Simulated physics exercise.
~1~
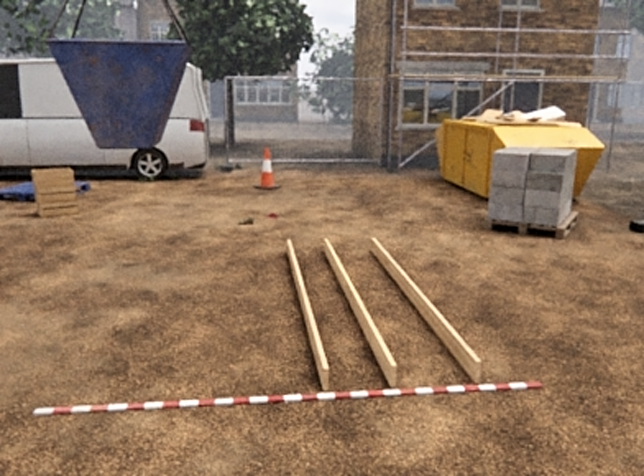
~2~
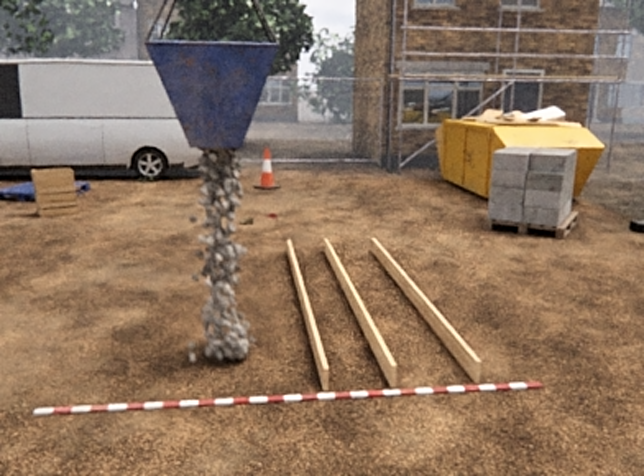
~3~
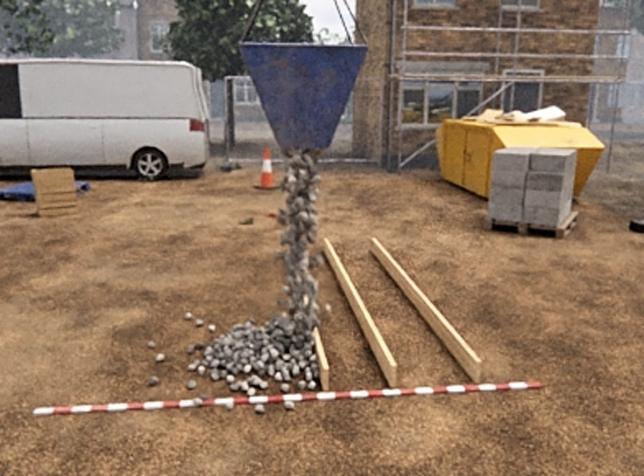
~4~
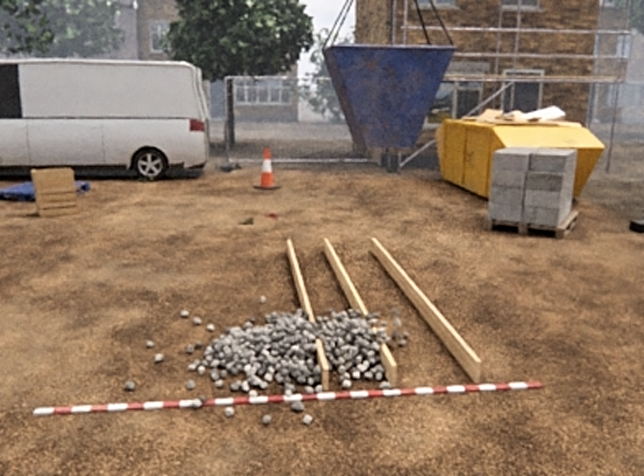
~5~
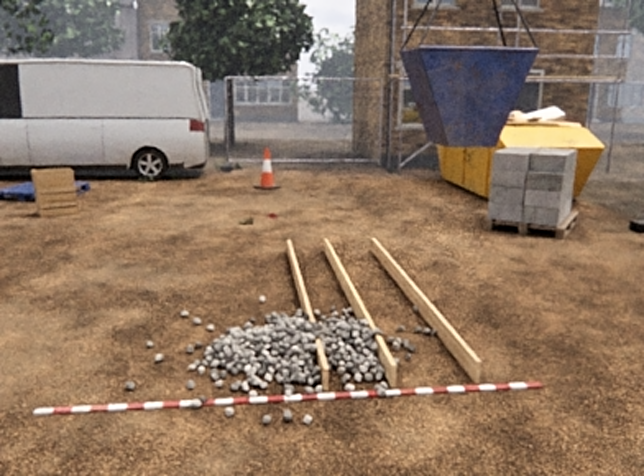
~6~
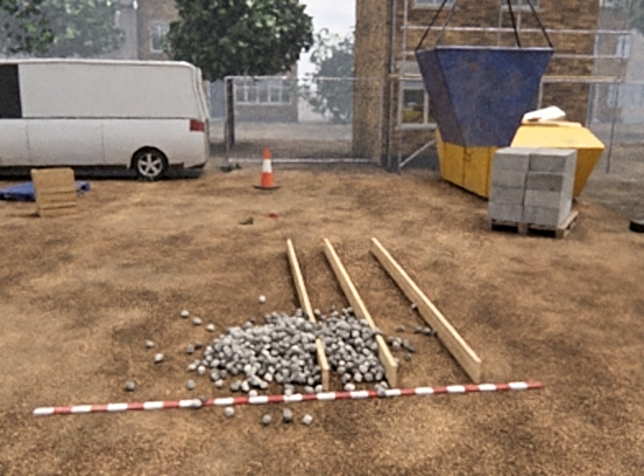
On a building site with a parked van and a yellow skip, a suspended blue hopper moves right, pouring grey stones beside and over three wooden boards until it empties and continues right, leaving most stones heaped left of the boards and many between the left pair.
